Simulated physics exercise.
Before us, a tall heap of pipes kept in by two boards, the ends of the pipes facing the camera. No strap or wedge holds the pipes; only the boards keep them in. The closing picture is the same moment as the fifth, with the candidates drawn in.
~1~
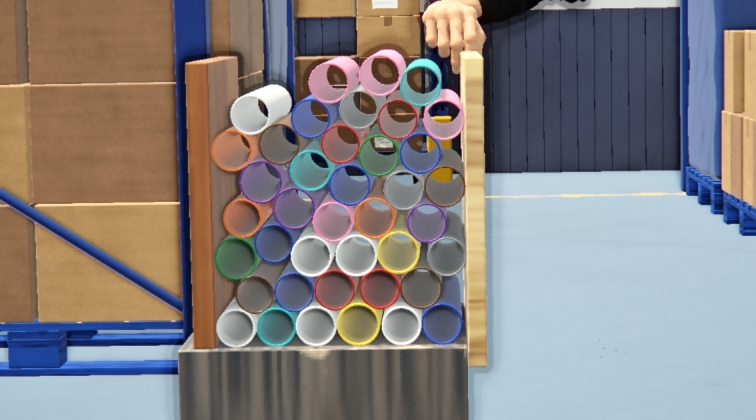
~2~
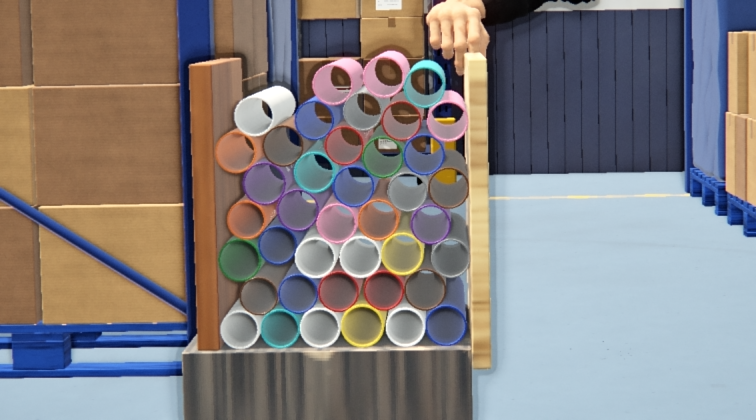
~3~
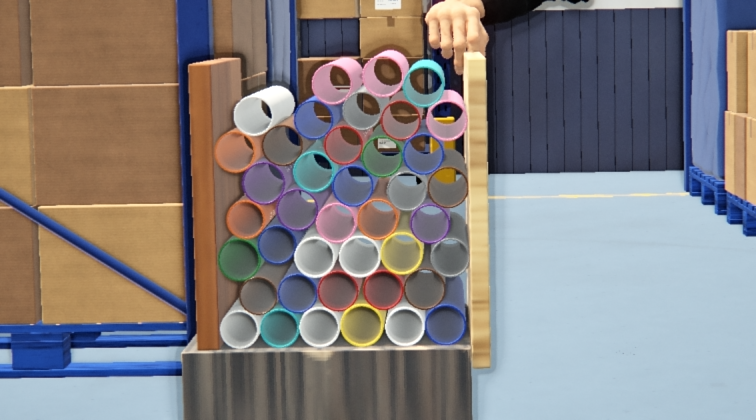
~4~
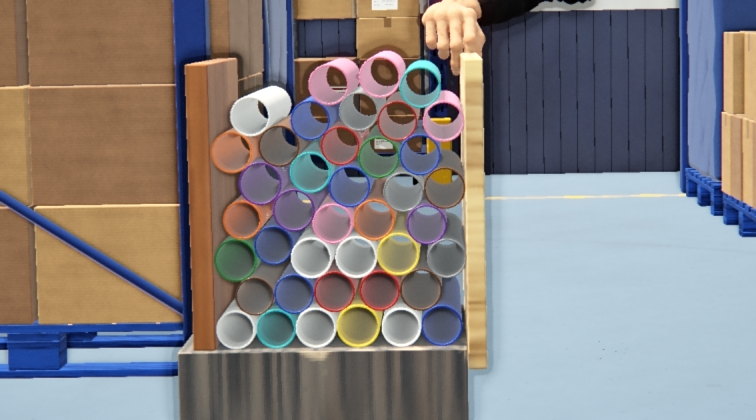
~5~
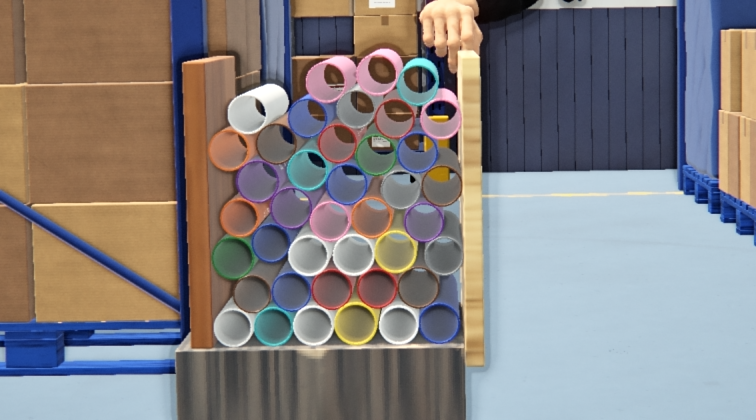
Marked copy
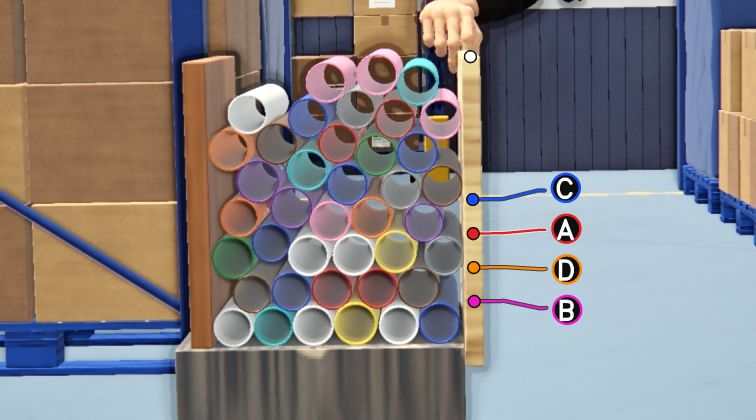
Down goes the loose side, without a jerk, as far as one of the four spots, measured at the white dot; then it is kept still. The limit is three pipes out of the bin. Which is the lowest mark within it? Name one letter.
Slide it to C.
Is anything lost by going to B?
Yes, at B.
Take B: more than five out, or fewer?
It loses more than five.
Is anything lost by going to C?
Yes, at C.
On the marked copy, A at (474, 233); B at (475, 302); C at (473, 199); D at (474, 268); the white dot at (471, 57).
Taking C. A third of the way, top of the board (462, 122).
Two thirds of the way, top of the board (463, 197).
When it is over, top of the board (463, 199), two out over the board.
As for the rest, A more than three out over the board; B more than three out over the board; D more than three out over the board.
